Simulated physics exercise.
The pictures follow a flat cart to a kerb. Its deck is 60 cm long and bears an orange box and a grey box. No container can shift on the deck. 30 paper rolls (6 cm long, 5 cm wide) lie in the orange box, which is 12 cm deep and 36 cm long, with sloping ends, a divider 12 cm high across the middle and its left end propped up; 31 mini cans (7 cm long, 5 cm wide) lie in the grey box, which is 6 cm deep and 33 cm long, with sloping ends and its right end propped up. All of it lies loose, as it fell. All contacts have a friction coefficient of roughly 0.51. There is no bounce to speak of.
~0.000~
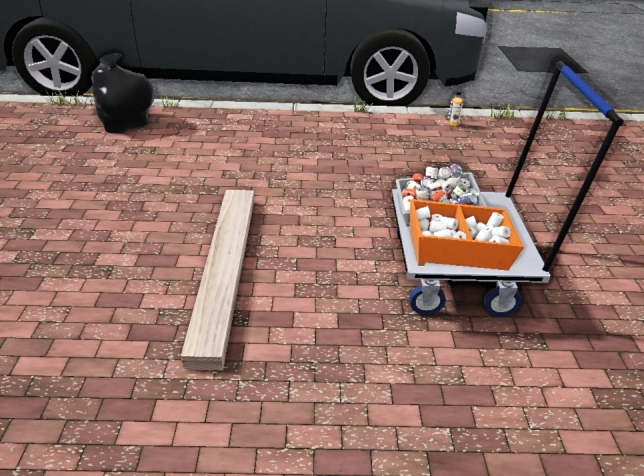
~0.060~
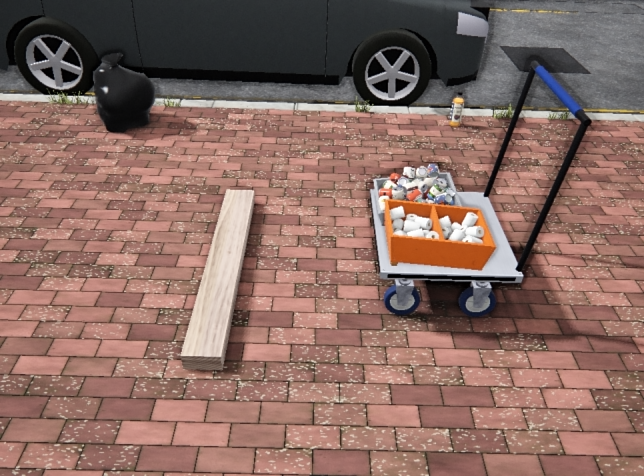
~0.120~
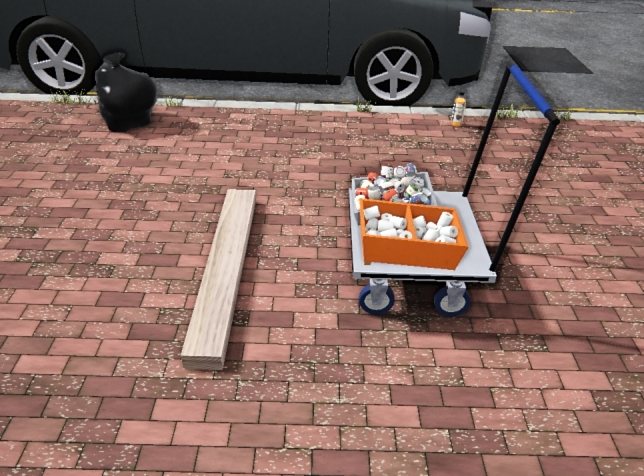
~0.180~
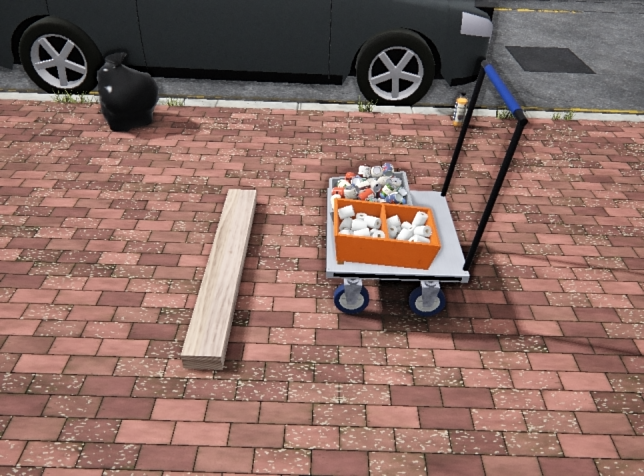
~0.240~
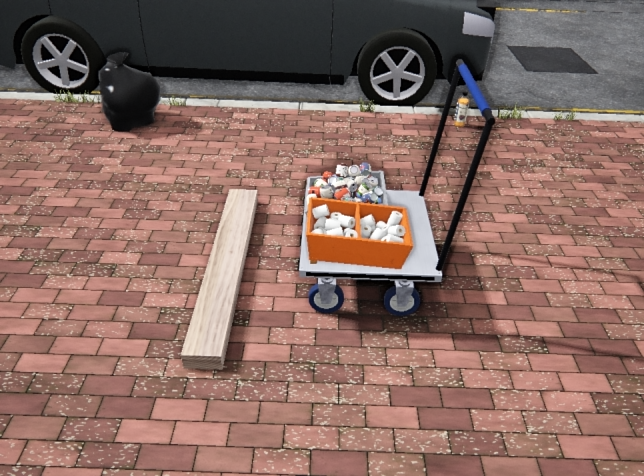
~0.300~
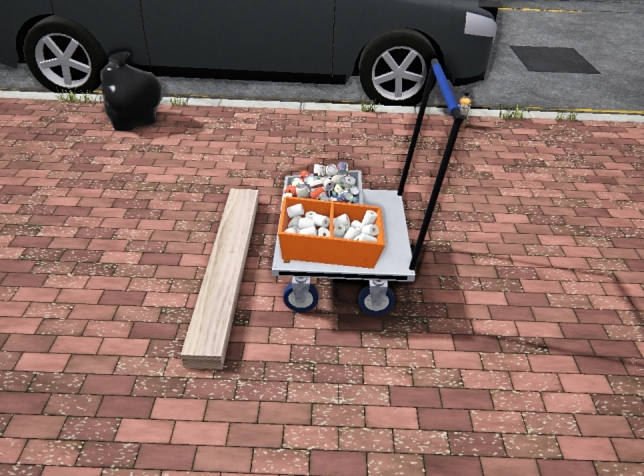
A flat cart carrying an orange box and a grey box rolls left across bricks.
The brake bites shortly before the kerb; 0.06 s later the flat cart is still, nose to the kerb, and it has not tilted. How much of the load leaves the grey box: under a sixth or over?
More than a sixth of the mini cans leave the grey box.
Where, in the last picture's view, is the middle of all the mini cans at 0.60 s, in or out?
Around (259, 185).
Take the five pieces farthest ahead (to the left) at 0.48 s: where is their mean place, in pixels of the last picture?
Around (238, 183).
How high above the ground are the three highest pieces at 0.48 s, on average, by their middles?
About 46 cm.
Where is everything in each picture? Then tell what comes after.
In the first frame (places track the rim corner closest to us here), grey box (its farthest corner) (398, 180); orange box (422, 236); 79 cm to go; all still inside.
Grey box (376, 179); orange box (394, 235); 68 cm to go, in the second frame.
Grey box (354, 179); orange box (366, 235); 56 cm to go, in the third frame.
Grey box (332, 178); orange box (338, 234); 45 cm to go, in the fourth frame.
Grey box (310, 178); orange box (310, 234); 33 cm to go, in the fifth frame.
Grey box (288, 177); orange box (281, 233); 22 cm to go; all still inside, in the sixth frame.
After 0.38 s, it begins to slow.
After 0.48 s, the orange box has all 30 and the grey box is down by 2 of 31.
After 0.60 s, the orange box has all 30 and the grey box is down by 11 of 31.
After 0.83 s, the orange box has all 30 and the grey box is down by 13 of 31.
When it is over (at 1.34 s), the orange box has all 30 and the grey box is down by 14 of 31. Asked share, 14 of 31, 45 per cent.
